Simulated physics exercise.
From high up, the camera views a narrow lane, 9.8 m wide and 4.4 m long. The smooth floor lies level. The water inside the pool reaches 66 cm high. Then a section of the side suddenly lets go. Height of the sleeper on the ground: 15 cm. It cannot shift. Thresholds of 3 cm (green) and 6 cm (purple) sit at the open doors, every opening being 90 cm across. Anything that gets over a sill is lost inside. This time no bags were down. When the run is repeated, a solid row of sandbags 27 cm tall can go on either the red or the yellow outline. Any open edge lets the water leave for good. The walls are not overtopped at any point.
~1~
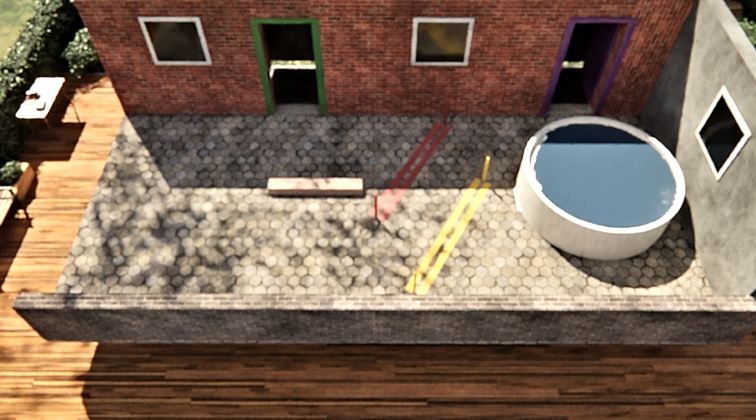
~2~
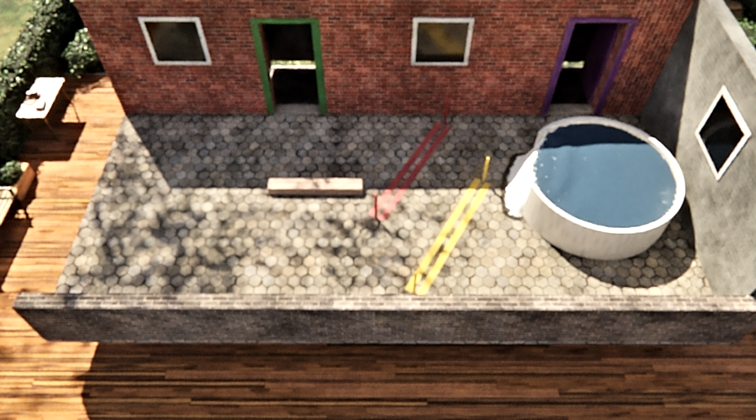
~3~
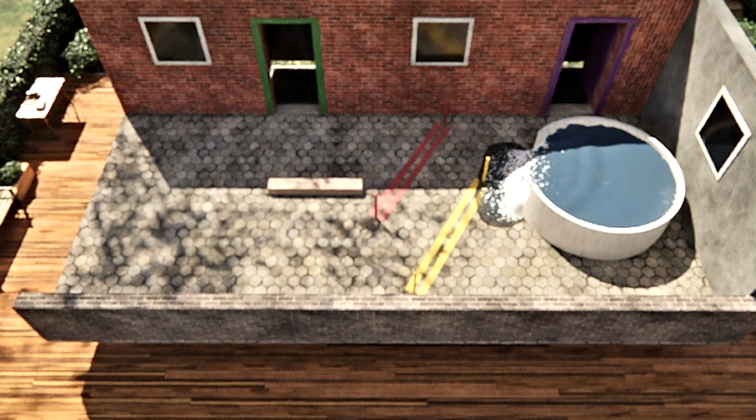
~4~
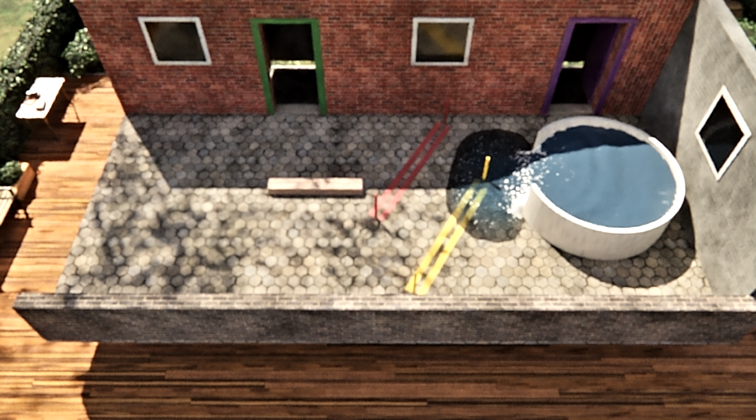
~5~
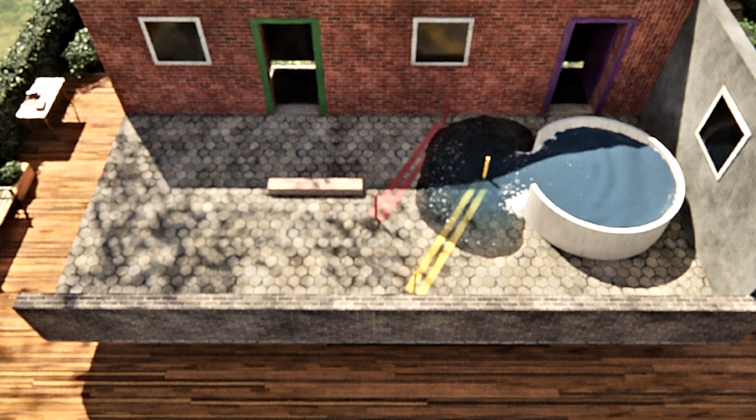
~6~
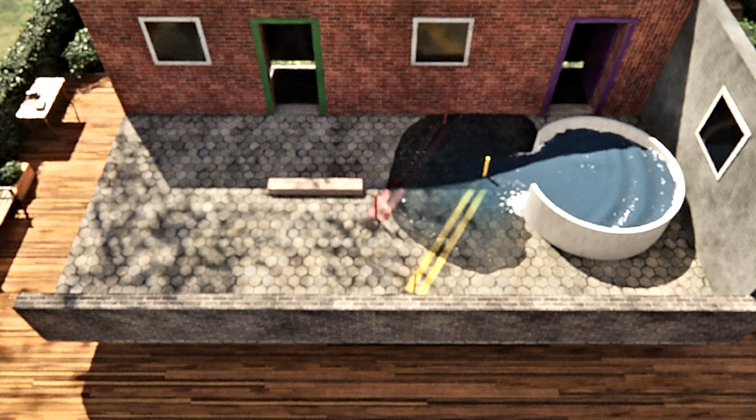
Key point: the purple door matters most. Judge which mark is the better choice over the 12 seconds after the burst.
The better choice is yellow.
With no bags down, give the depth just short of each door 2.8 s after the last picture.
In centimetres, green: 8; purple: 2.
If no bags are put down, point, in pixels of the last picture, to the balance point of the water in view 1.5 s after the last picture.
At about (486, 184).
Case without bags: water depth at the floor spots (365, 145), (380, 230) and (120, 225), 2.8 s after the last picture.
Spot by spot it's about 8, 3 and 3 centimetres.
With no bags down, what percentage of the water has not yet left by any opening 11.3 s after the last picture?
I'd put what remains at some 40 per cent.
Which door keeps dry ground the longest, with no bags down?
Purple.
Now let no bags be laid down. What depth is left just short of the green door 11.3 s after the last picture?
Depth reading: Near 3.5 cm.
Then, 0.7 s after the last picture water covers 35 % of the floor and is deepest (30 cm) near (514, 188) in the run without bags; in at the purple door, 0 L with no bags, 0 L with the row on red, 0 L on yellow.
Then, 1.5 s after the last picture water covers 50 % of the floor and is deepest (24 cm) near (514, 188) in the run without bags; in at the purple door, 0 L with no bags, 0 L with the row on red, 0 L on yellow.
Then, 2.8 s after the last picture water covers 80 % of the floor and is deepest (17 cm) near (514, 188) in the run without bags; in at the purple door, 0 L with no bags, 0 L with the row on red, 0 L on yellow.
Then, 6.3 s after the last picture water covers 80 % of the floor and is deepest (8 cm) near (514, 188) in the run without bags; in at the purple door, 0 L with no bags, 2 L with the row on red, 0 L on yellow.
Then, 11.3 s after the last picture water covers 80 % of the floor and is deepest (4 cm) near (515, 196) in the run without bags; in at the purple door, 0 L with no bags, 48 L with the row on red, 8 L on yellow.
